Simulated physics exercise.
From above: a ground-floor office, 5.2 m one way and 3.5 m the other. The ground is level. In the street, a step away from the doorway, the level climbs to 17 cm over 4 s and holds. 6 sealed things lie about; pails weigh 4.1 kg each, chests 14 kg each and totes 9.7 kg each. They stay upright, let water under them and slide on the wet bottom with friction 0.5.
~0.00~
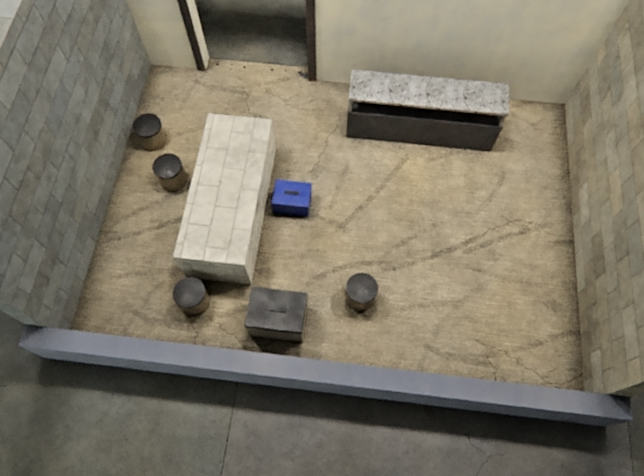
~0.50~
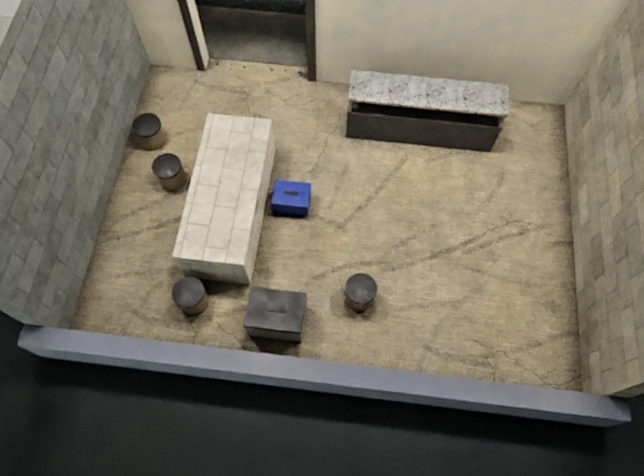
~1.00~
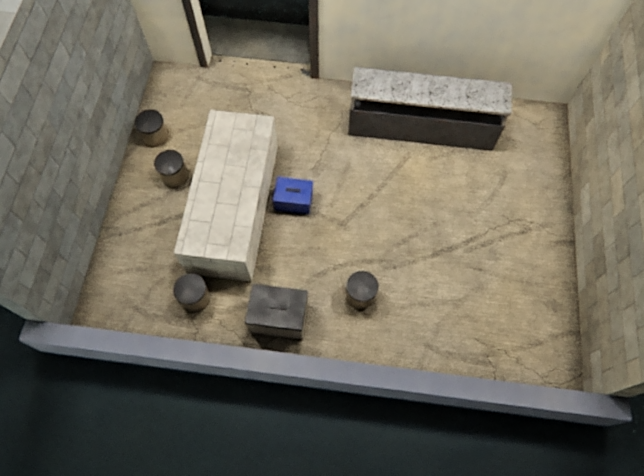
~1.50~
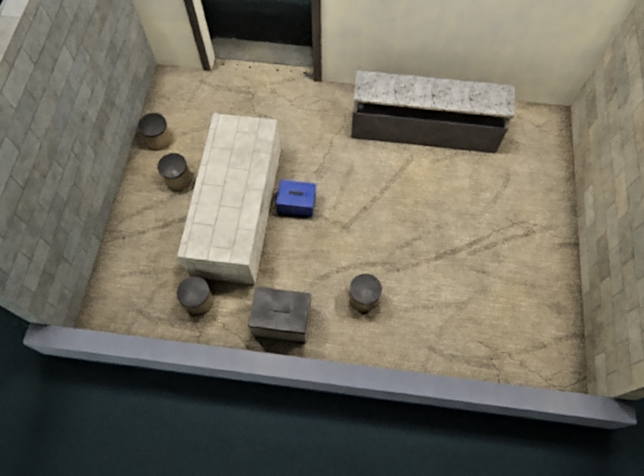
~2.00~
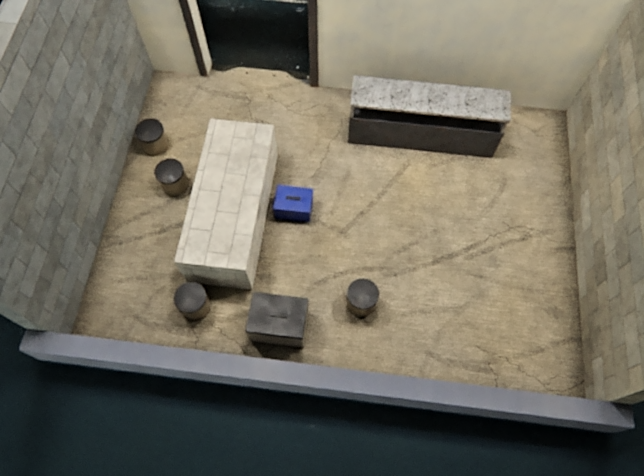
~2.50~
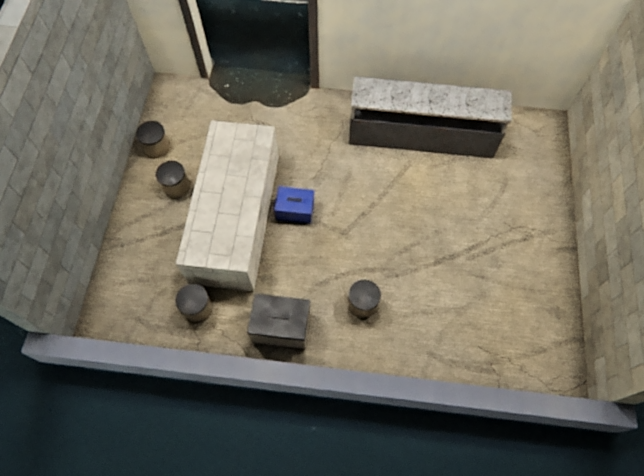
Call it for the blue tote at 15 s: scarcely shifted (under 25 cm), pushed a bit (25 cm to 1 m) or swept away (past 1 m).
Scarcely shifted.
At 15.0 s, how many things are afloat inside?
It comes to 5.
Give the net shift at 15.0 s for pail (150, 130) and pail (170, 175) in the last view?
Shifts: 300 cm / 350 cm.
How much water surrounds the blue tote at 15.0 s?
I'd put it at about 7 cm.
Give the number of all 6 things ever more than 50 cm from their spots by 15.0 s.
My count gives 5.
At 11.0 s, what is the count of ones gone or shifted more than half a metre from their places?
That would be 3.
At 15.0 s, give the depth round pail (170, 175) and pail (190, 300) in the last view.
First roughly 10 cm, second roughly 8 cm.
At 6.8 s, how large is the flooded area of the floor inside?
My estimate is roughly 12 m2.
After 3.5 s the blue tote is near (294, 200), 0.0 m from its start, aground; 0 afloat.
After 6.8 s the blue tote is near (294, 200), 0.0 m from its start, aground; 0 afloat.
After 11.0 s the blue tote is near (294, 200), 0.0 m from its start, aground; 1 afloat.
After 15.0 s the blue tote is near (294, 200), 0.0 m from its start, aground; 5 afloat.
